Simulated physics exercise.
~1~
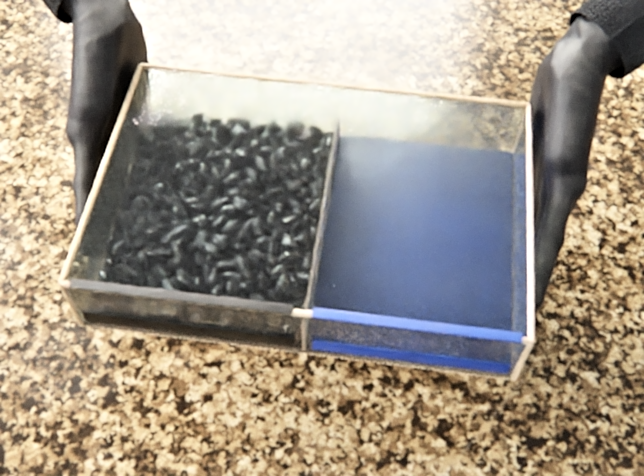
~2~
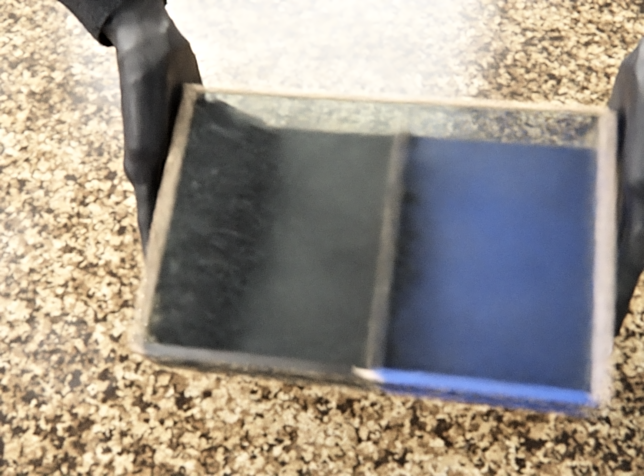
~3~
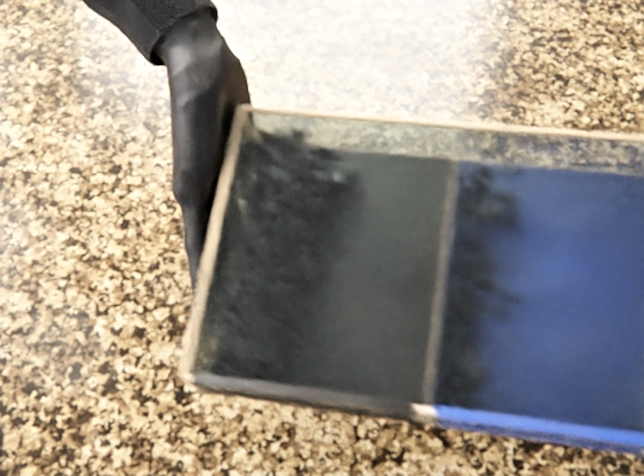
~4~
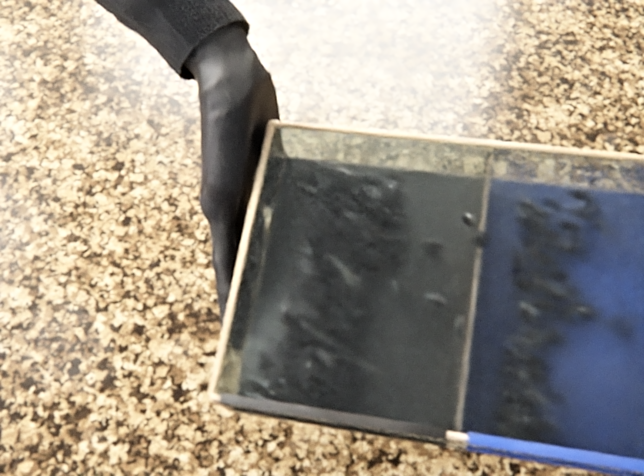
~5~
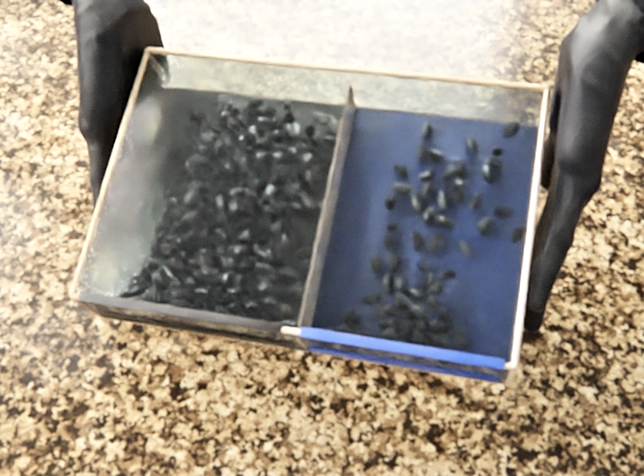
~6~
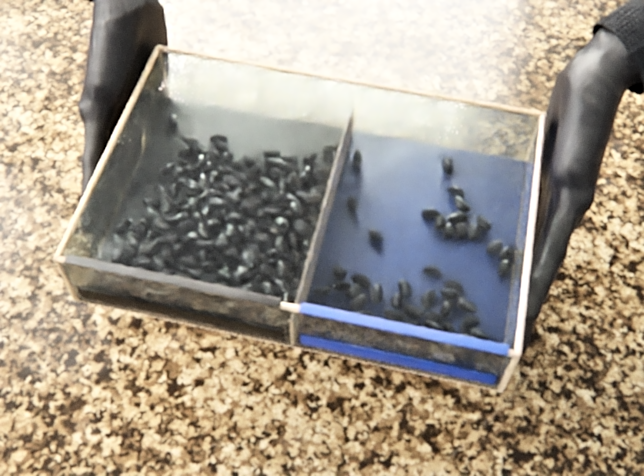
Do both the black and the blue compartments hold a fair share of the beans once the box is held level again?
Yes, both do. Most of the beans remain in the black compartment on the left, while a smaller but clear share ends up in the blue one on the right.
